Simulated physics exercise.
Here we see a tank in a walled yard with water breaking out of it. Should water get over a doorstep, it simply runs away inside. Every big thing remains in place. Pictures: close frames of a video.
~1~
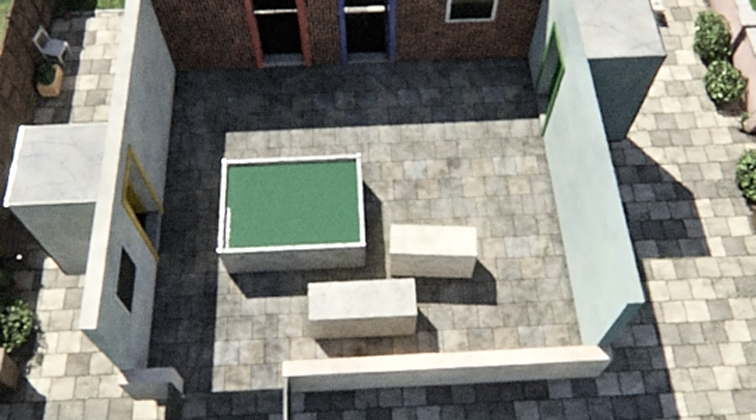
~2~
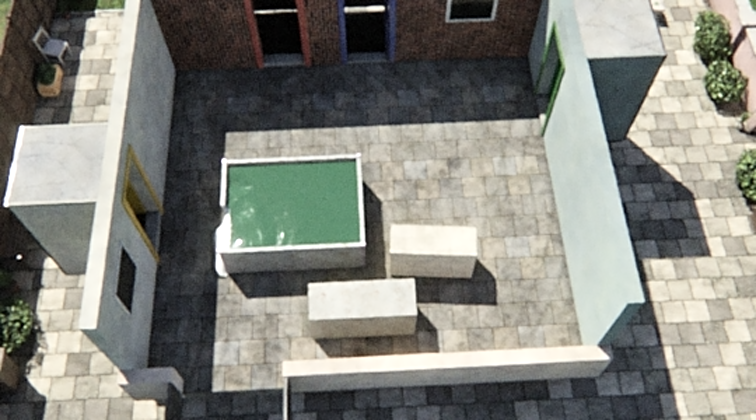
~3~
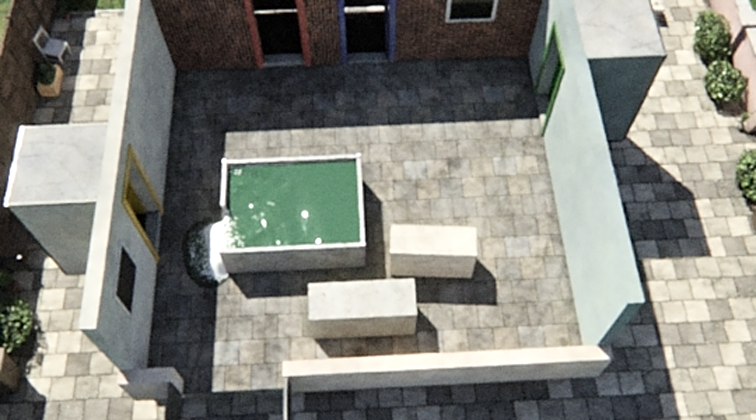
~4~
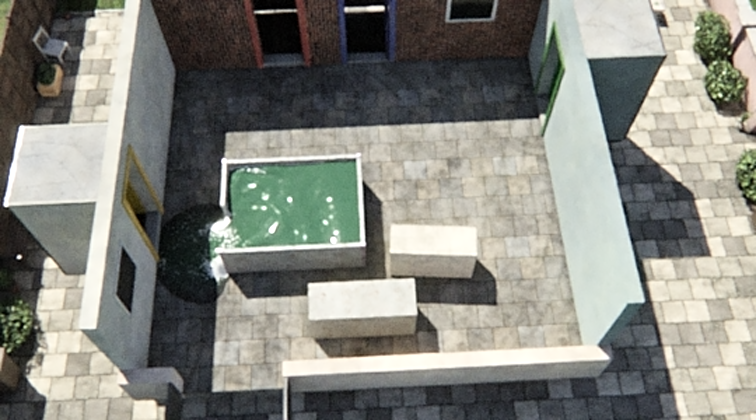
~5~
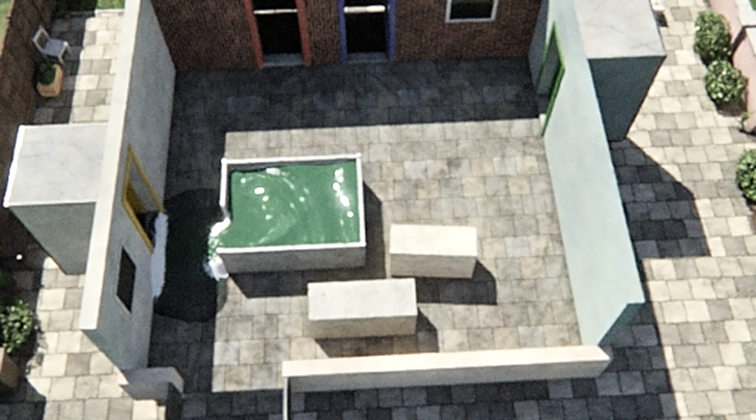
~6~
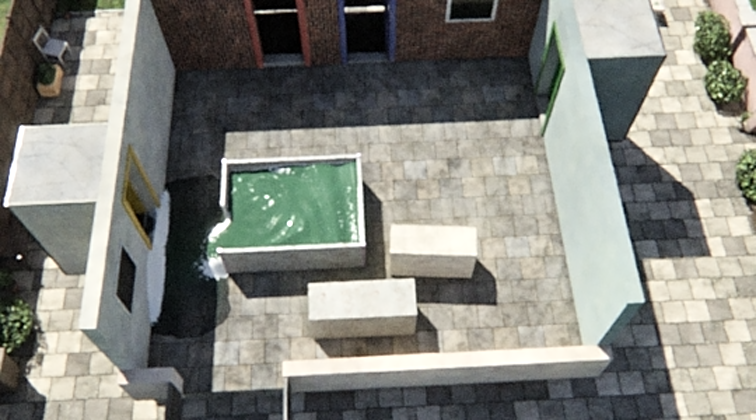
The video shows a walled yard with a tank of green water beside two pale blocks; water breaks out at the tank's left side, spreads across the paving to the left wall, and runs along its base as the surface ripples.
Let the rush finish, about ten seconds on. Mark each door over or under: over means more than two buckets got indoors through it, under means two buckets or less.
Blue door - under, red door - under, green door - under, yellow door - over.
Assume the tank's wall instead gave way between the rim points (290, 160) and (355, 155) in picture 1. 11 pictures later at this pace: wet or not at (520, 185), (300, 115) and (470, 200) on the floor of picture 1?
Sequence: Spared / wetted / spared.
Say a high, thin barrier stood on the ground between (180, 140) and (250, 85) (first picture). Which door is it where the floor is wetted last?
In my view it's the green one.
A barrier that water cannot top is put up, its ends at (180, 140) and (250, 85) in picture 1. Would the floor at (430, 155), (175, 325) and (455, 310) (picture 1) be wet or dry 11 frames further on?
Results in sequence: Bone-dry / swamped / bone-dry.
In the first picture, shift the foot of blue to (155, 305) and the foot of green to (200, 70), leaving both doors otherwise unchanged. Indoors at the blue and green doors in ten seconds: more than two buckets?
Note: Blue beats the limit, green beats the limit.
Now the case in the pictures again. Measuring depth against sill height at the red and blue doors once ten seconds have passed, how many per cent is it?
About 50 and 70 %.
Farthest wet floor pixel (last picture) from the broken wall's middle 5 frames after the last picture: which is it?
Pixel estimate: (173, 111).
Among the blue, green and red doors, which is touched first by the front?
That's the one in red.
A moment on, water covers 10 % of the floor; the blue door not reached, the red door not reached, the green door not reached, the yellow door over two buckets in.
Next, water covers 20 % of the floor; the blue door not reached, the red door not reached, the green door not reached, the yellow door far over two buckets in.
Then, water covers 35 % of the floor; the blue door not reached, the red door wet at the sill, nothing in, the green door not reached, the yellow door far over two buckets in.
Later, water covers 65 % of the floor; the blue door wet at the sill, nothing in, the red door wet at the sill, nothing in, the green door not reached, the yellow door far over two buckets in.
In the end, water covers 95 % of the floor; the blue door wet at the sill, nothing in, the red door wet at the sill, nothing in, the green door wet at the sill, nothing in, the yellow door far over two buckets in.
